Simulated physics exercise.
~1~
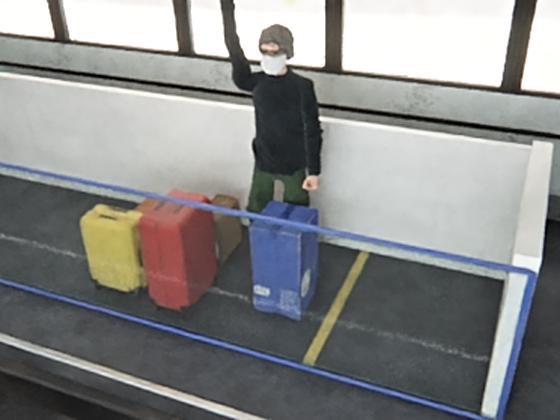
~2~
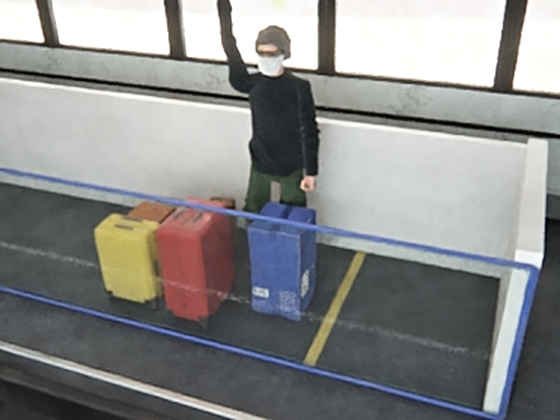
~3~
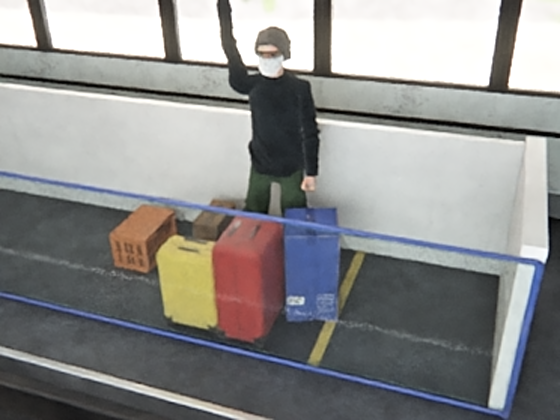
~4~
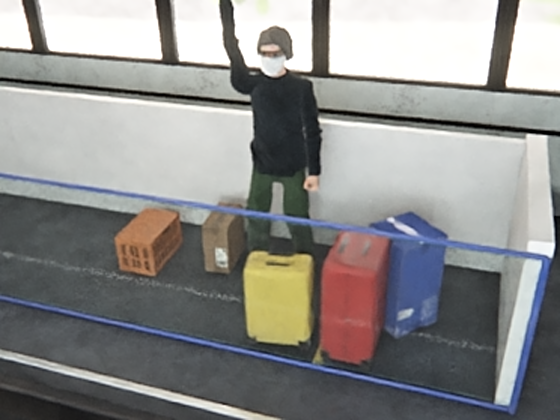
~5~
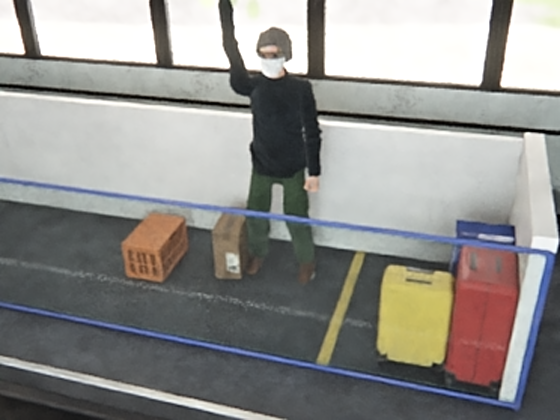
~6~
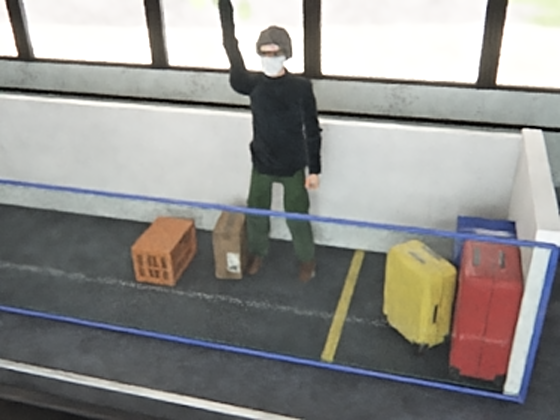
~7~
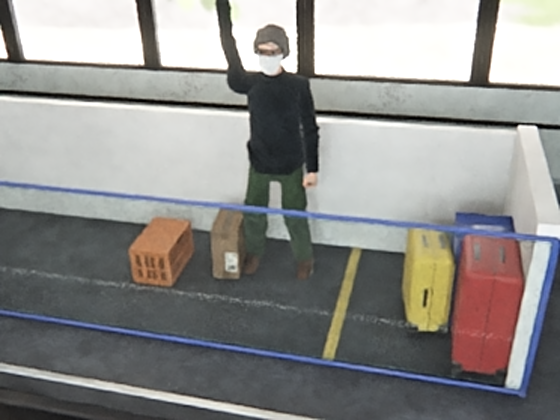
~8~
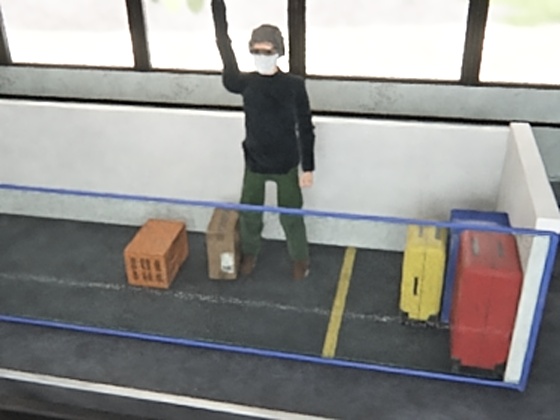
A masked person in a dark top and green trousers stands with one arm raised in a low-walled, blue-edged bay beneath windows, seen from above. Around the feet are a yellow case, a larger red case, a tall blue bag, an orange crate and a brown carton, all left of a yellow floor line. The yellow and red cases roll right, and the blue bag soon moves with them. All three cross the line and gather near the right wall. The yellow case then drifts back toward the far wall, while the crate and carton remain left of the line.
